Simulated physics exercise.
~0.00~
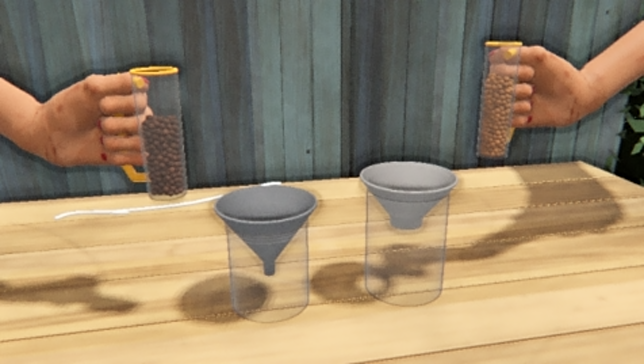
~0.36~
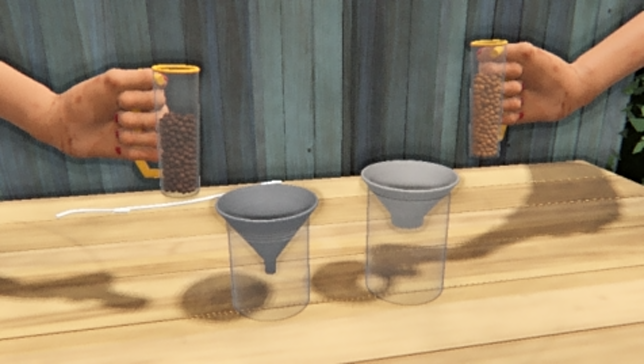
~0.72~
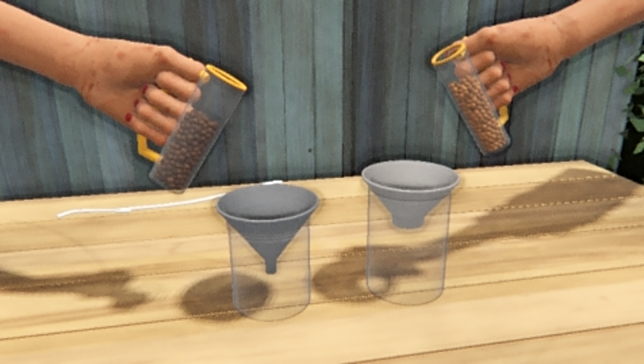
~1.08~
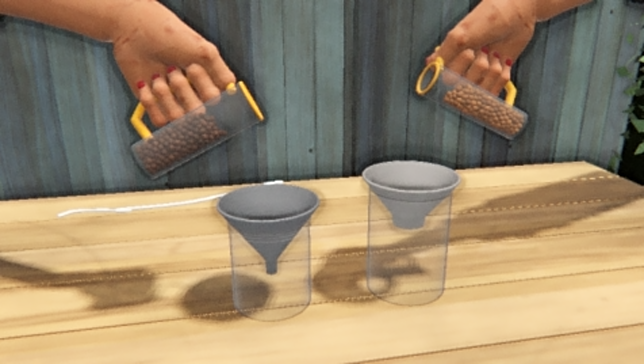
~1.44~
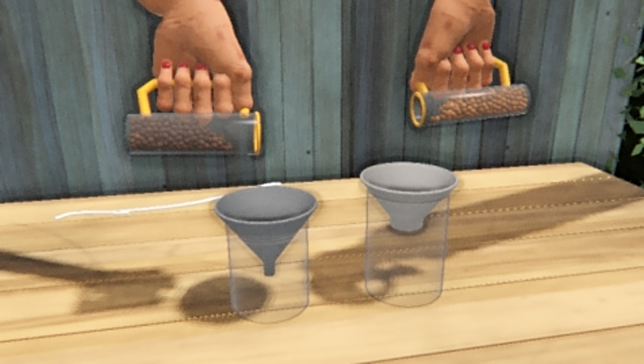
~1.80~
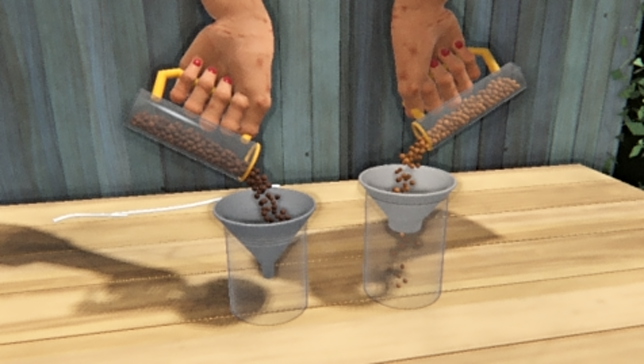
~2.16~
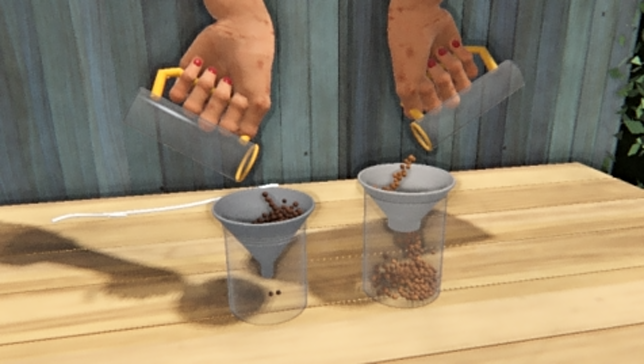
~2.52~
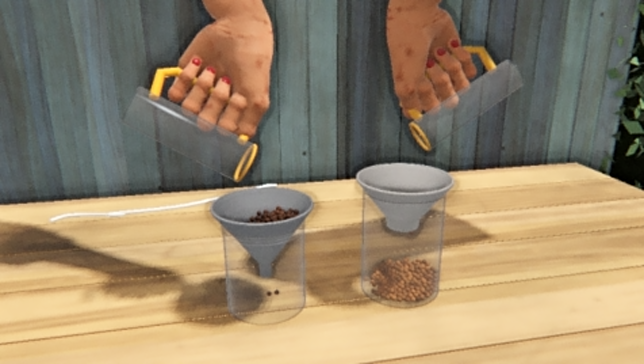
We see two hands tilt clear cups of small brown pellets over two grey funnels set in clear jars and pour them out; the right funnel empties fully into its jar, while the left stays clogged, with only a few pieces below.
